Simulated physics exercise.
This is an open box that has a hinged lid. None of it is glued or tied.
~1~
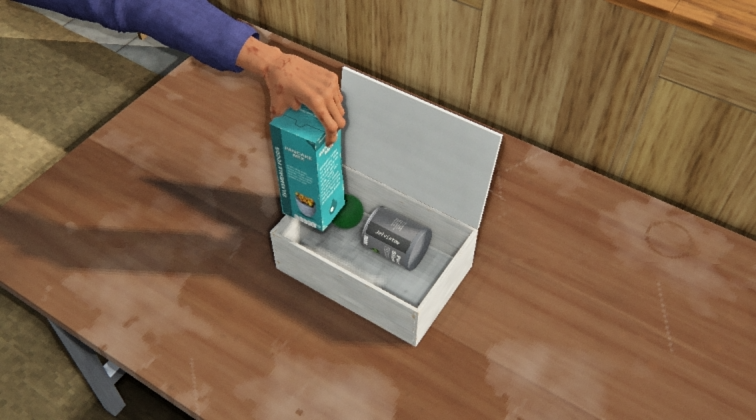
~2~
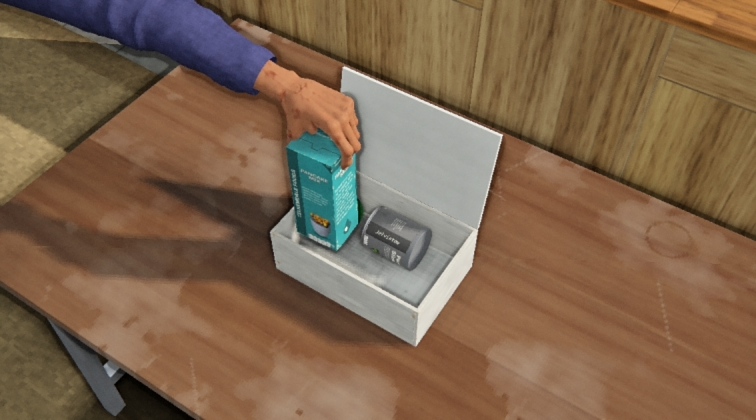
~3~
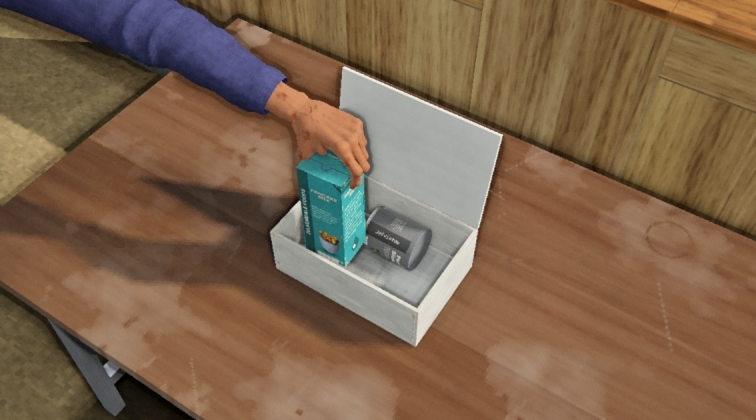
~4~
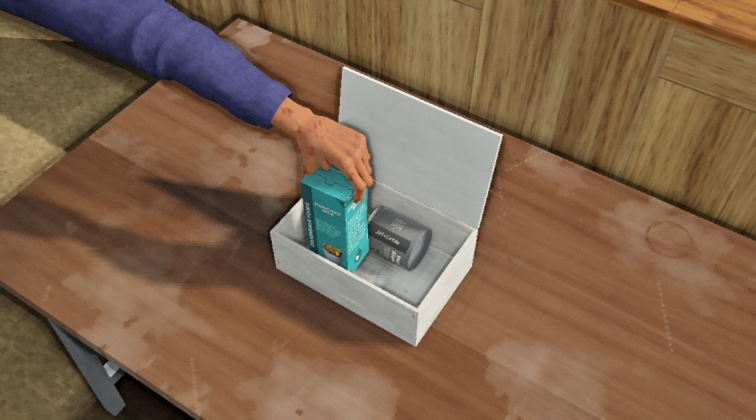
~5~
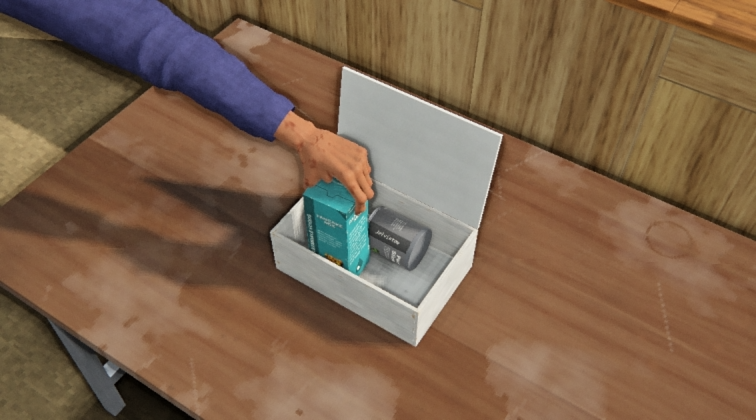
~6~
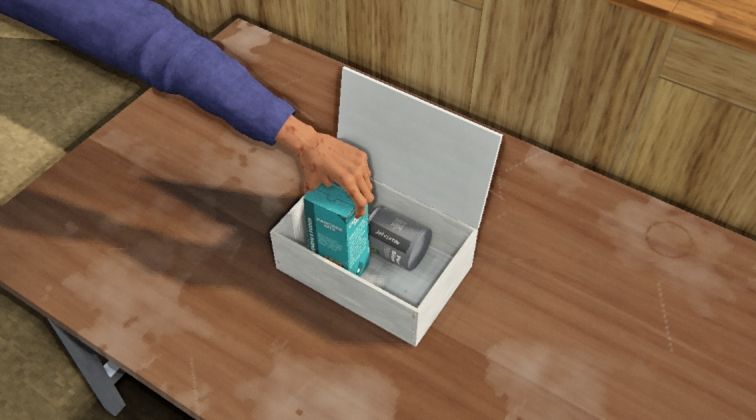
On a worn wooden table, a hand in a purple sleeve lowered a turquoise carton into the left side of an open white box, beside a grey tin lying still, and kept hold of it.
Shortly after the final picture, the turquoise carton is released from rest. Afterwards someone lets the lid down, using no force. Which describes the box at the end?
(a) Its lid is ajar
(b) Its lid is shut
The answer is a.
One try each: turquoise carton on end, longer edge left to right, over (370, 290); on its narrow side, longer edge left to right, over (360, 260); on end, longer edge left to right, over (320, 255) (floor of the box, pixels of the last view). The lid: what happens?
First try: It is held up; second try: It sits on the rim; third try: It is held up.
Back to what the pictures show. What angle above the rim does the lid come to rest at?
The answer is about 45 degrees.
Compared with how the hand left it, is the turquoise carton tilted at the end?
Well, it stays just as set.
Then, 1.30 s past the last view, lid 75° above the rim.
Then, 2.30 s past the last view, lid 47° above the rim.
Finally, lid 47° above the rim; all 3 still in place. Final places as the last picture's camera would see them, turquoise carton near (338, 233).
